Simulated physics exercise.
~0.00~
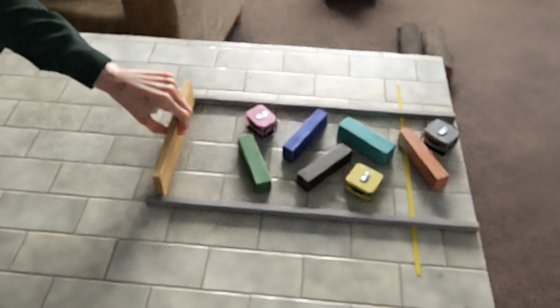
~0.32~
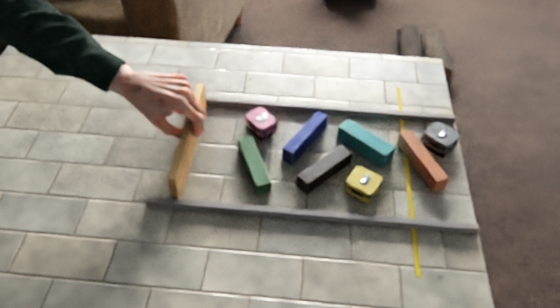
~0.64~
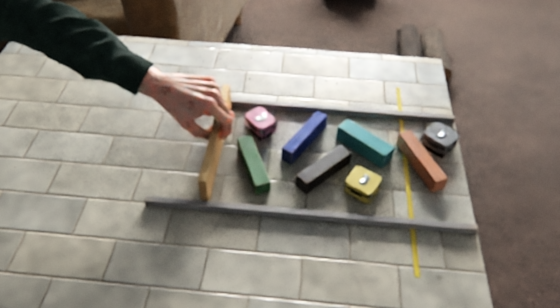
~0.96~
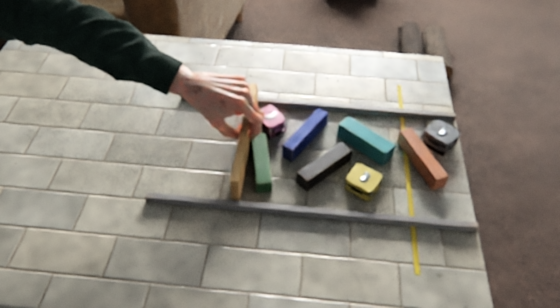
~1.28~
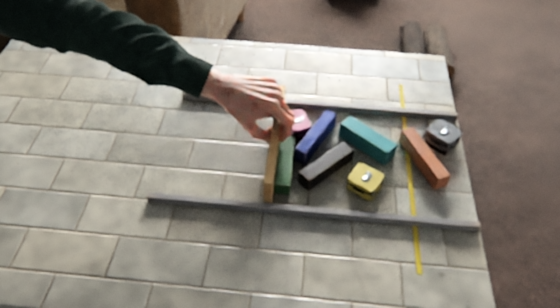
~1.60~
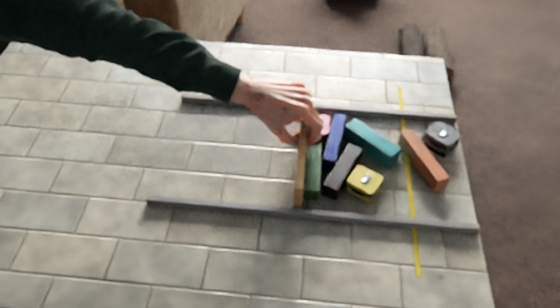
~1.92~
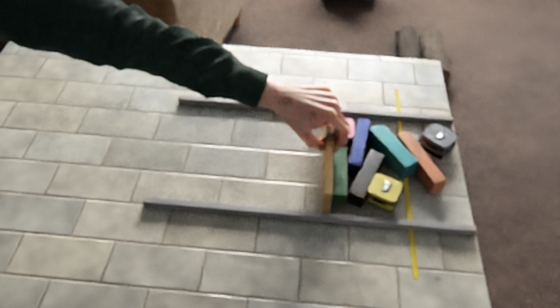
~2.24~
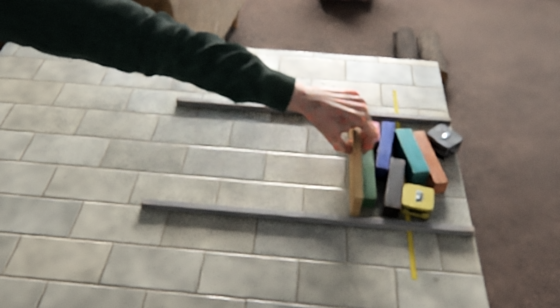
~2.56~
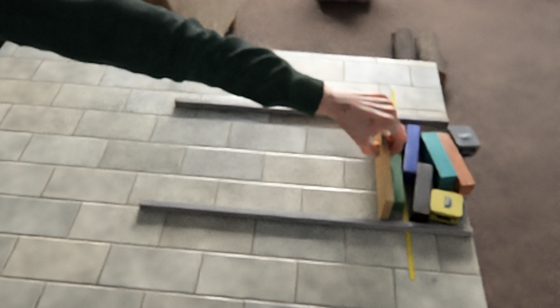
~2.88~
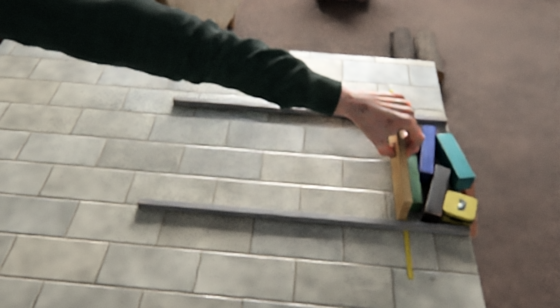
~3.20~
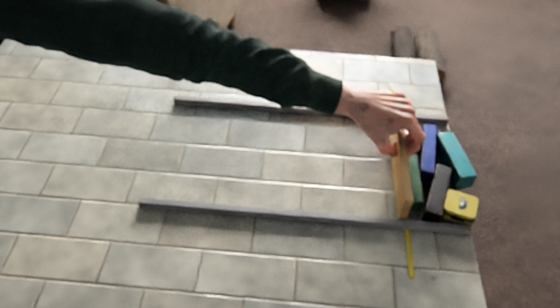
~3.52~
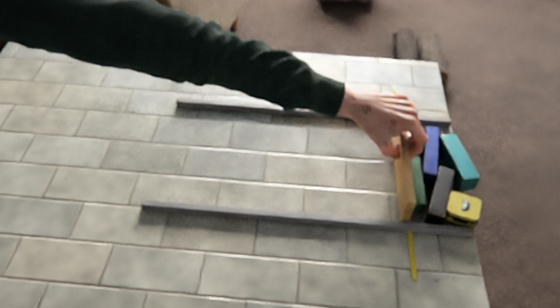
A hand in a dark green sleeve pushes an upright wooden board rightward across a pale tiled surface, seen from above at an angle. Ahead of it, between two grey rails, lie coloured sticks and small pink and yellow blocks, with an orange bar and a grey block near the right edge, by a yellow line. The board gathers the green bar and pink block, then presses the blue, black, turquoise and yellow pieces together. The packed group shoves the orange bar and grey block off the edge. The board stops just short of the edge, the remaining pieces crowded against it.
